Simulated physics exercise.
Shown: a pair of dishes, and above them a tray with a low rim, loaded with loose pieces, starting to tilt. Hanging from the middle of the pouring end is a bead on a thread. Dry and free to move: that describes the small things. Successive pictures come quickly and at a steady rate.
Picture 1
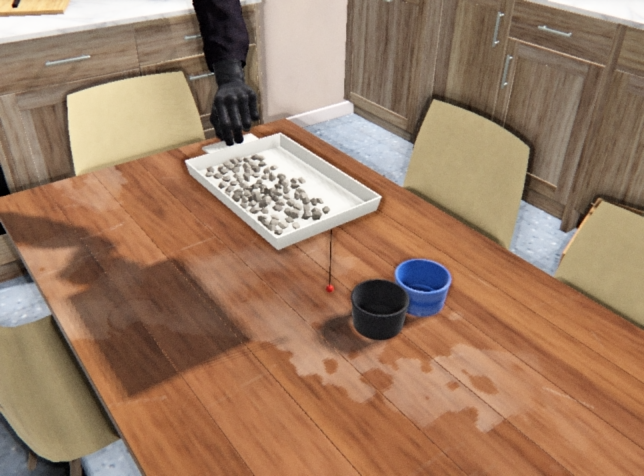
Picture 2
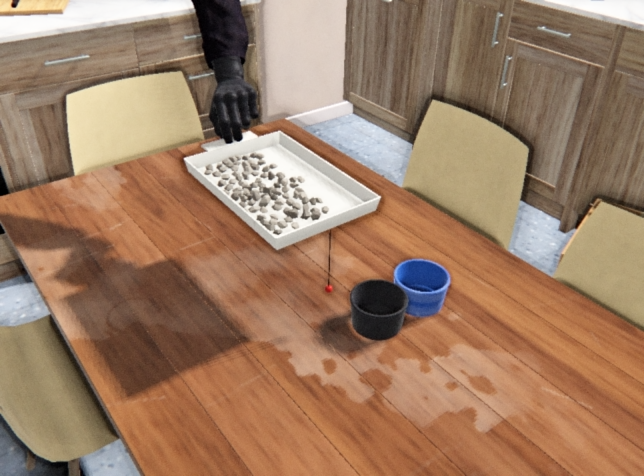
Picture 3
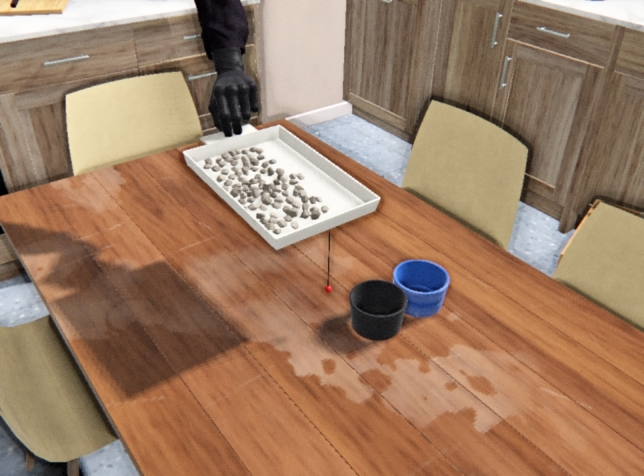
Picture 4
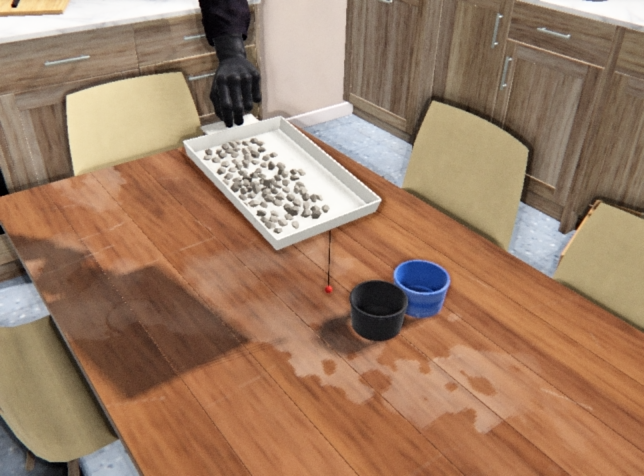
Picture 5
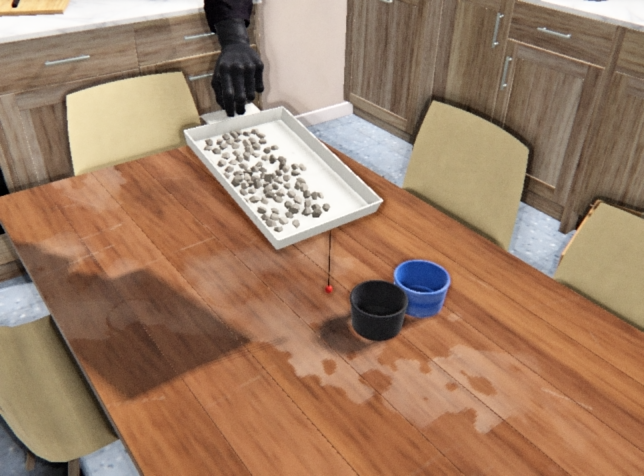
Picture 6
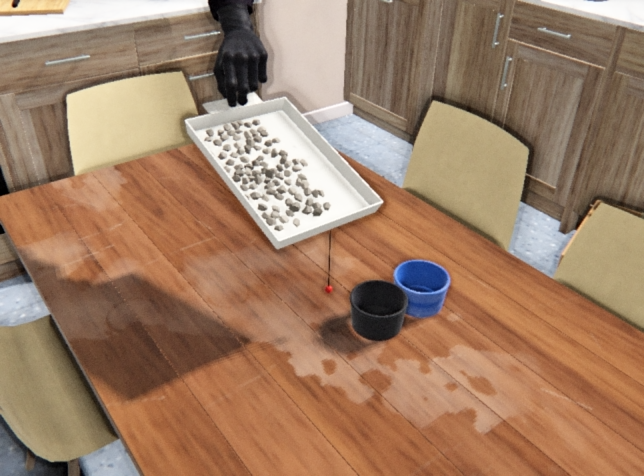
We see a black-gloved hand at the far end of a white tray of small gray pieces, above a wooden table with a black and a blue dish; the hand gradually raises that end, tilting the tray toward the viewer.
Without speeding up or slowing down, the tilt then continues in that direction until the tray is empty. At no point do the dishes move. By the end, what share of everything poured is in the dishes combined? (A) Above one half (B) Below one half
B.
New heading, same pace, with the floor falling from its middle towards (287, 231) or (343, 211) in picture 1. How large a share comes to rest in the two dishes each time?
Respectively close to 0 and 70 in a hundred.
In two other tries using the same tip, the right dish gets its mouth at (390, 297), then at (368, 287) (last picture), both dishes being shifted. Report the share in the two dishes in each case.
In order, 70 % and 30 %.
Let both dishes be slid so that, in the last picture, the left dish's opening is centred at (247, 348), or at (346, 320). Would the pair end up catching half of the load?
The dishes end up with the lesser share in the first try and the greater share in the second.
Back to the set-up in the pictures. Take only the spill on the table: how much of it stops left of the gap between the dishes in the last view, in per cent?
Near 80 %.
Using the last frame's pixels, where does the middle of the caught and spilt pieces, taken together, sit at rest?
Centre at rest: Close to (356, 346).
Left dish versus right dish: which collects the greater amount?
So the winner turns out to be the left-side one.
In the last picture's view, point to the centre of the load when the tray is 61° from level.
Close to (328, 212).
Just after the last frame, tray tipped steeply; almost all on the tray; just a few in the air.
A moment on, tray tipped past a quarter turn; roughly two thirds on the tray; about a tenth in the left dish; roughly a quarter outside both; about a tenth in the air.
Further on, tray tipped past a quarter turn; roughly a third in the left dish; roughly two thirds outside both.
When it is over, tray tipped past a quarter turn; roughly a third in the left dish; not one in the right dish; roughly two thirds outside both.
